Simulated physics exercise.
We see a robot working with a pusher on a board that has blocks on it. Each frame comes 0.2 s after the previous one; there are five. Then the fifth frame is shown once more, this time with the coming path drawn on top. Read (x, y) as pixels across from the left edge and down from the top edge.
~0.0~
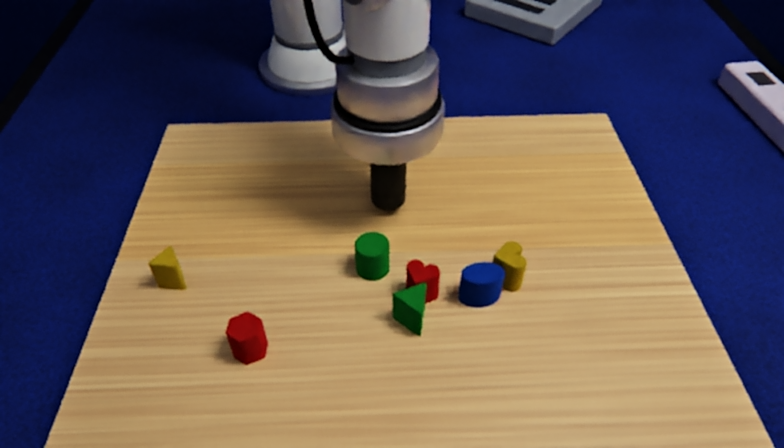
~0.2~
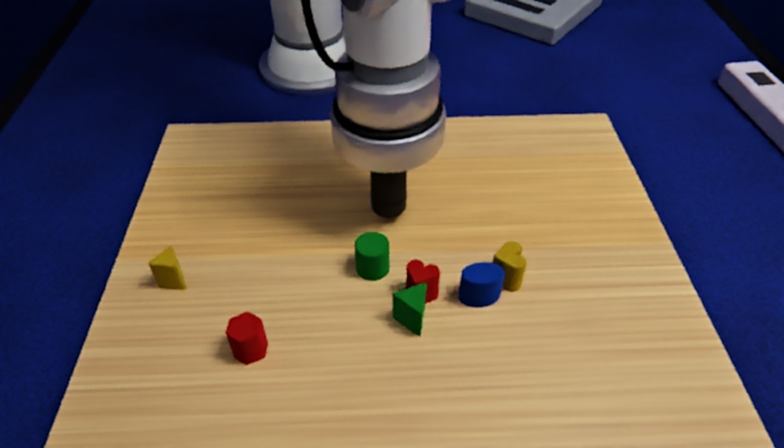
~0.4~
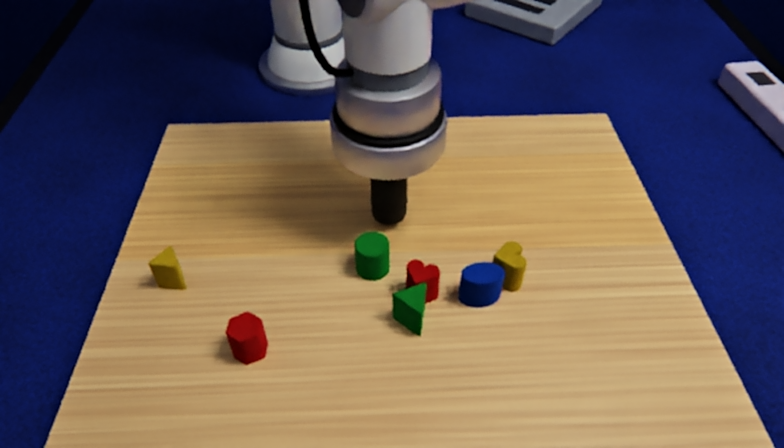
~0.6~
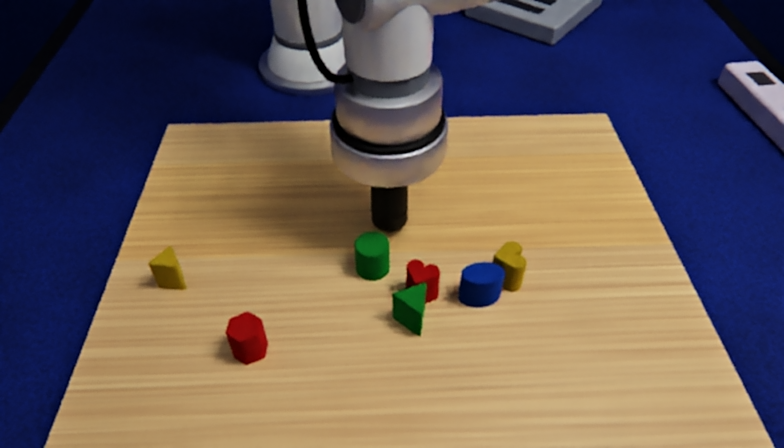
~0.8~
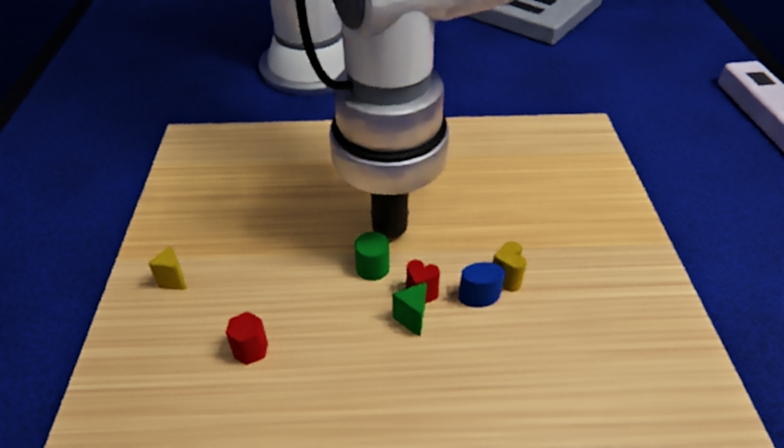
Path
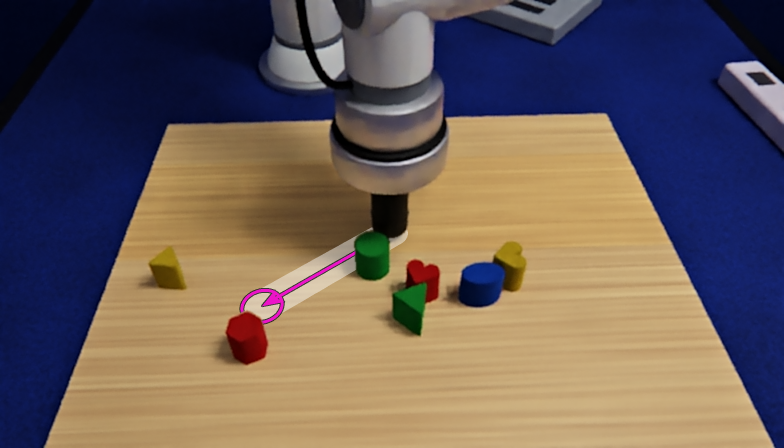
A robot arm with a black pusher tip starts above the scattered red, green, blue and yellow blocks on a wooden board, then moves slightly down the view toward the green cylinder. By the end, the tip is just behind the cylinder's right side, and none of the blocks has moved.
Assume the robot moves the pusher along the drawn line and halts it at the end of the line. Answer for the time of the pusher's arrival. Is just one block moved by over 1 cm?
Yes, I think so.
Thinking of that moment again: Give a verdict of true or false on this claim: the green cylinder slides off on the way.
That is true.
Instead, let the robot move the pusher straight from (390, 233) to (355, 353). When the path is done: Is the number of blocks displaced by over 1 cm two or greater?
The answer is no.
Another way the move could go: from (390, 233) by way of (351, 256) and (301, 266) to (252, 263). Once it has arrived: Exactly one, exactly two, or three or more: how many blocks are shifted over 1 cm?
I expect one block to move.
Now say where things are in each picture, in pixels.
Tip of the pusher (389, 200), middles of tops, red six-sided block (244, 326), green cylinder (372, 243), in the first picture.
Pusher (389, 207), nothing pushed, in the second picture.
Pusher (389, 213), nothing pushed, in the third picture.
Pusher (390, 220), nothing pushed, in the fourth picture.
Pusher (390, 226), red six-sided block (244, 326), green cylinder (372, 243), in the fifth picture.
The line goes in a line from (390, 233) to (262, 306).
The first path, step by step. One third of the way, pusher (349, 249); green cylinder (364, 256).
Two thirds of the way, pusher (306, 273); green cylinder (363, 257).
At the end, pusher (260, 299); red six-sided block unmoved; green cylinder (363, 257).
